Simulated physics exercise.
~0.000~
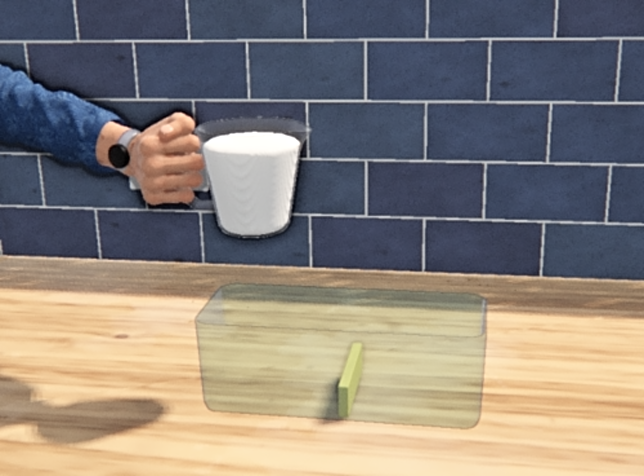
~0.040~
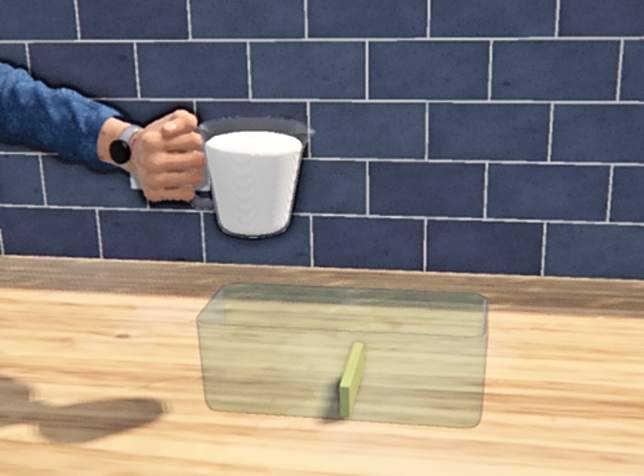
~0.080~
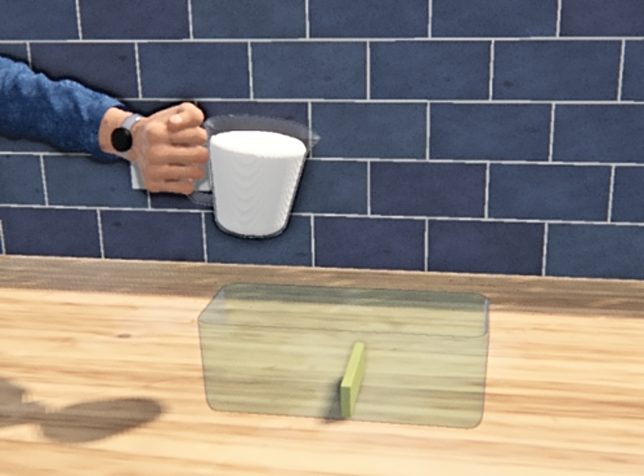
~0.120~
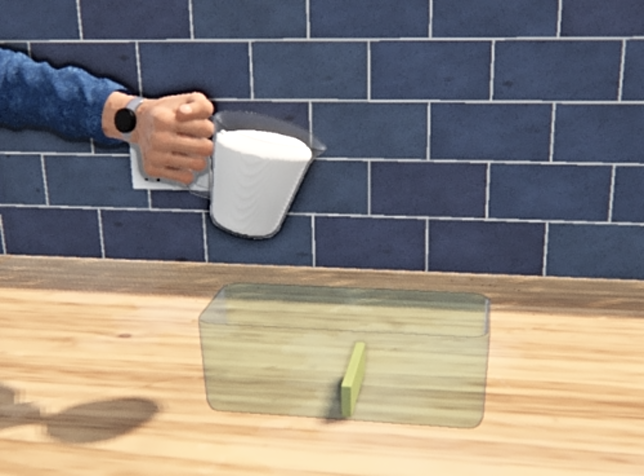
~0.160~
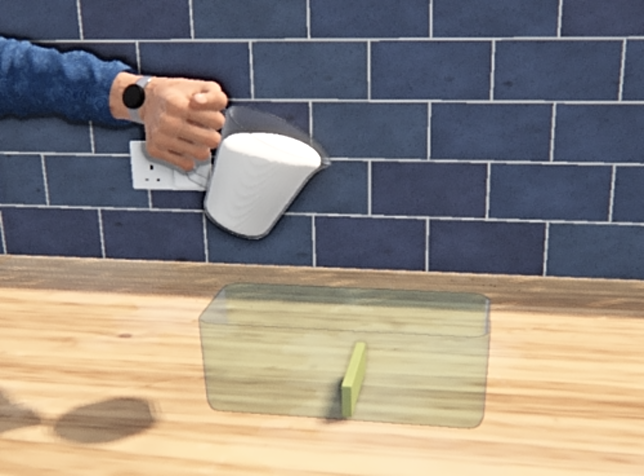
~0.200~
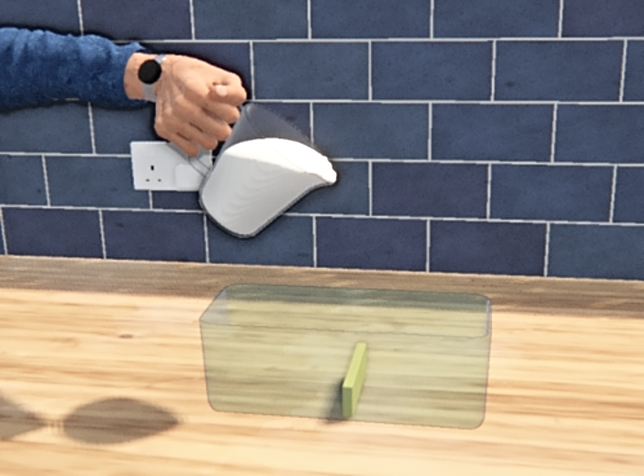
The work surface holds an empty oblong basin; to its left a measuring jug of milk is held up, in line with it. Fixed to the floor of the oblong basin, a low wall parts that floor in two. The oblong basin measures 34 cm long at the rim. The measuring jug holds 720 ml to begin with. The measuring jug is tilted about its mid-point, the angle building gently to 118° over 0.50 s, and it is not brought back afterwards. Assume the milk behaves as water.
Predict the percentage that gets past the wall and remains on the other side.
The other side holds about 44 % in the end.
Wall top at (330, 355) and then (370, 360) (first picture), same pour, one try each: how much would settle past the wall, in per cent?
I'd say 80 percent on the first go, 25 percent on the next.
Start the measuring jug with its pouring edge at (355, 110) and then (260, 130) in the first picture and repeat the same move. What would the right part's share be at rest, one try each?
Try 1: Approx. 75 %; try 2: Approx. 15 %.
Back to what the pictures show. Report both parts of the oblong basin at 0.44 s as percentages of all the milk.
Left side near 2, right side near 34.
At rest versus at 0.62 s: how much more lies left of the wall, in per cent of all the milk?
Change: Approx. 8 %.
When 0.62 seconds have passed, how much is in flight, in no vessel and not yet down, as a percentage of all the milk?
14 in a hundred, give or take.
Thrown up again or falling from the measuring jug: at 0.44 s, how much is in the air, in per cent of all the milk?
It comes to about 32 percent.
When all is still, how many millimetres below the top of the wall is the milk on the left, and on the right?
On the left it's about 24 mm; on the right, about 24 mm.
Then, 0.44 s in, the tilt is 114° and 31 per cent is still to pour, 2 is left of the wall and 34 right of it.
Then, 0.62 s in, the tilt is 118° and 2 per cent is still to pour, 42 is left of the wall and 43 right of it.
Then, 0.80 s in, the tilt is 118° and 0 per cent is still to pour, 48 is left of the wall and 43 right of it.
Then, 1.00 s in, the tilt is 118° and 0 per cent is still to pour, 50 is left of the wall and 44 right of it.
Finally, 50 per cent lies left of the wall, 44 right of it and 6 outside.
